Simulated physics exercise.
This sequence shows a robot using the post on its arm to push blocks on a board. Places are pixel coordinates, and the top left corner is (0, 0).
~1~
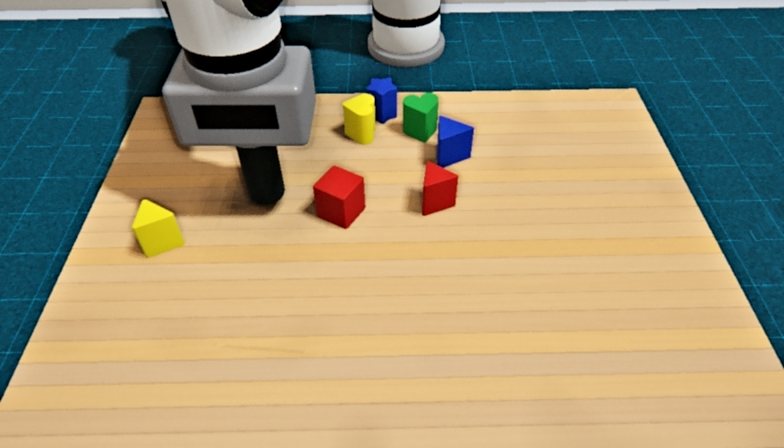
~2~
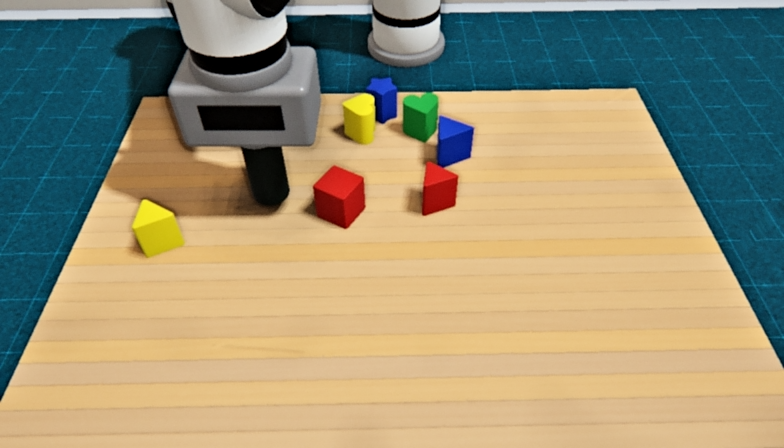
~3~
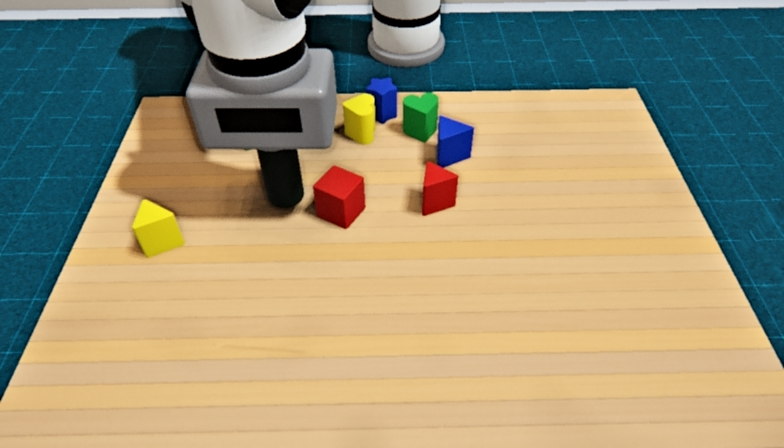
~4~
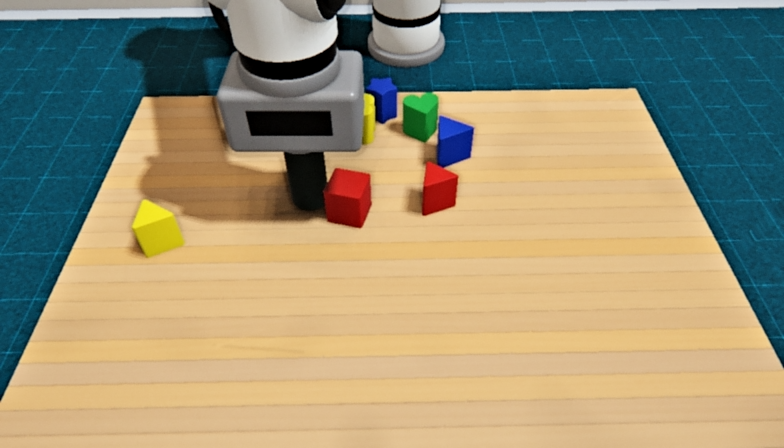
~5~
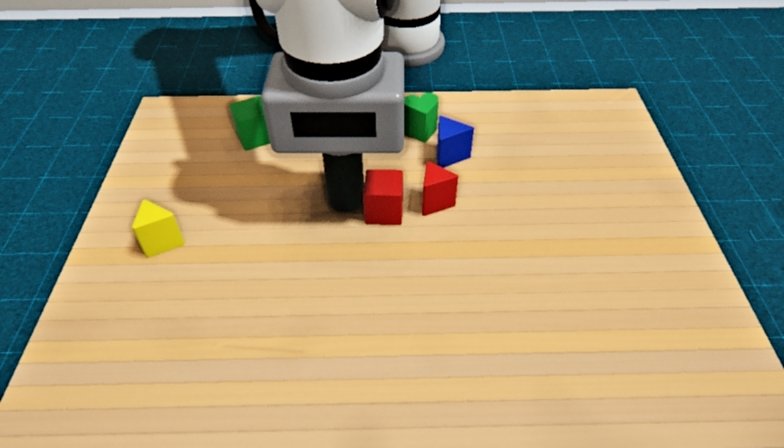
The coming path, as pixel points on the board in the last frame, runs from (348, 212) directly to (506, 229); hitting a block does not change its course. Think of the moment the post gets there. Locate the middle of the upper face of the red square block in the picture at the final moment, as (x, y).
The point I'd pick in the picture is (514, 173).
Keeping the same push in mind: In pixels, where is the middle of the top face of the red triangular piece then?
It will likely be found at (509, 151).
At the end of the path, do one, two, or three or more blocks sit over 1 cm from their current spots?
This push will displace two blocks.
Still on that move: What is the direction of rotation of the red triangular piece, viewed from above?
It ends up turned anticlockwise.
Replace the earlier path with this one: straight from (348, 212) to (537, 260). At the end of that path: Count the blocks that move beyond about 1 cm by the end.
2.
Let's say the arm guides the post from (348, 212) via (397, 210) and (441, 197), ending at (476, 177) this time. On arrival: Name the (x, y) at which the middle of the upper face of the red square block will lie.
Located at (508, 164).
The first path, step by step. One third of the way, post (400, 207); red square block (438, 182), turned 20° anticlockwise; red triangular piece (463, 169), turned 25° anticlockwise.
Two thirds of the way, post (454, 213); red square block (489, 179), turned 50° anticlockwise; red triangular piece (498, 159), turned 55° anticlockwise.
At the end, post (508, 218); red square block (514, 173), turned 75° anticlockwise; red triangular piece (509, 151), turned 80° anticlockwise.
